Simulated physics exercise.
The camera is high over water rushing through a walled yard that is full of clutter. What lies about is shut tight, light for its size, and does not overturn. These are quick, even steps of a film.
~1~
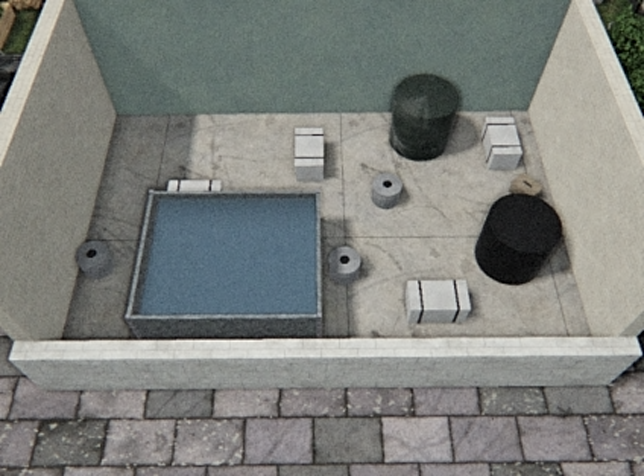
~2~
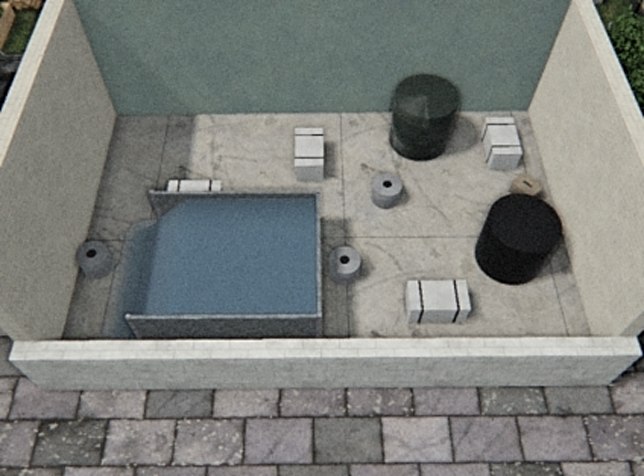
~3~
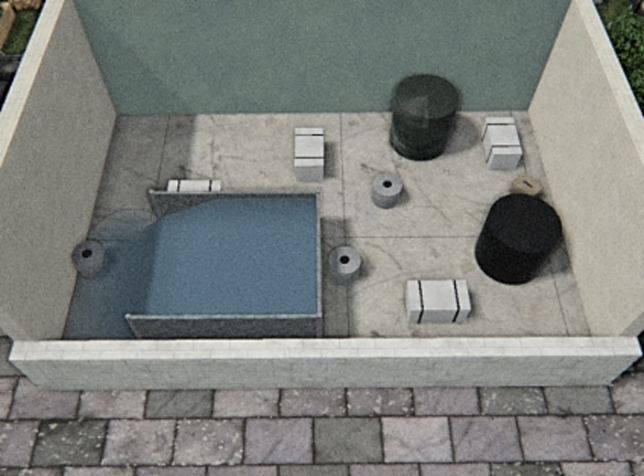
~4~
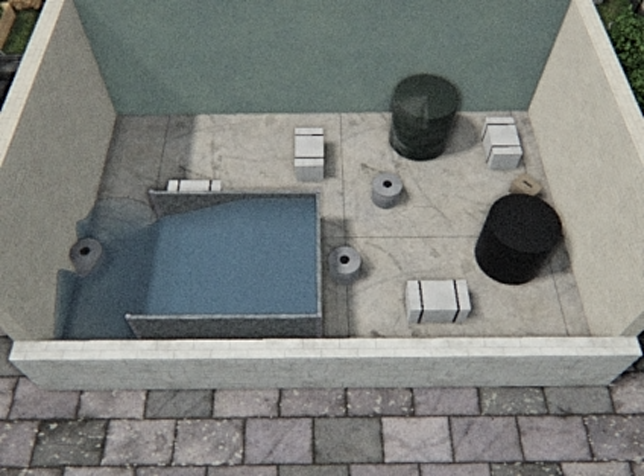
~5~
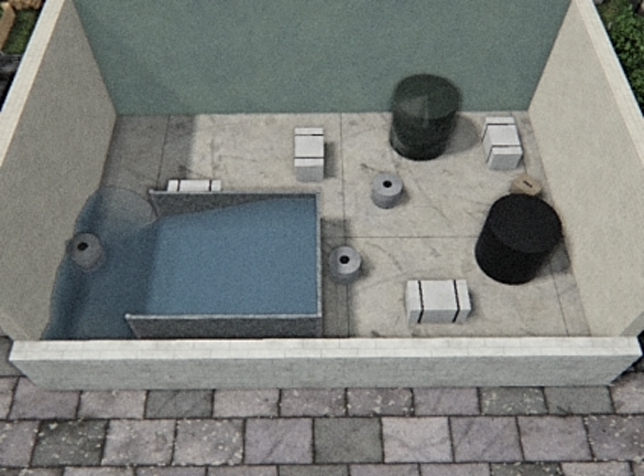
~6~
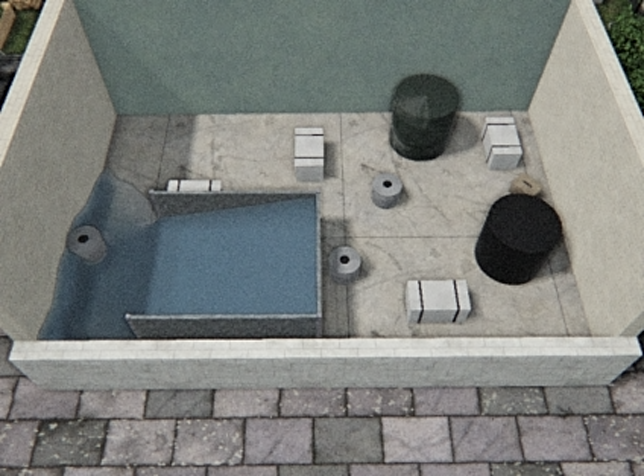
Blue water pouring from the open left side of a walled tank, spreading around a small grey tub in a cluttered yard.
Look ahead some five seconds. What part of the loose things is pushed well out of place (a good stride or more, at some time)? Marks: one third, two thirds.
That comes to from one to two thirds.
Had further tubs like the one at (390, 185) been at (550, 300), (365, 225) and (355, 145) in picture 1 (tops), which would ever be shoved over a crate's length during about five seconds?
As listed: Never so far, no, moved that far.
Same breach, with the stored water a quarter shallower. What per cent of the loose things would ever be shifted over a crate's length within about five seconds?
Close to 40 %.
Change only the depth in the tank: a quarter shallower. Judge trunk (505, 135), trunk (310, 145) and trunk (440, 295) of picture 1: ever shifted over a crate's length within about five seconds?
As listed: No, yes, shifted that much.
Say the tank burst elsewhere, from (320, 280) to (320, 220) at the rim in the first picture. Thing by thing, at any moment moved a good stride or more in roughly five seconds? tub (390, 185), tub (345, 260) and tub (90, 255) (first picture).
In that order: Never so far, pushed that far, short of that.
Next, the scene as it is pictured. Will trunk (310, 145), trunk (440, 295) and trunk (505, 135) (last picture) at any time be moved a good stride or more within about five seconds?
As listed: That far or more, moved that far, under that.
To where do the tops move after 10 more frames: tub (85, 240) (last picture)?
At about (196, 140).
A moment on, 0 of 8 are well off their spots; 1 afloat.
Next, 1 of 8 are well off their spots; 0 afloat.
Later, 3 of 8 are well off their spots; 0 afloat.
In the end, 3 of 8 are well off their spots, and 3 have been at some point; 3 afloat.
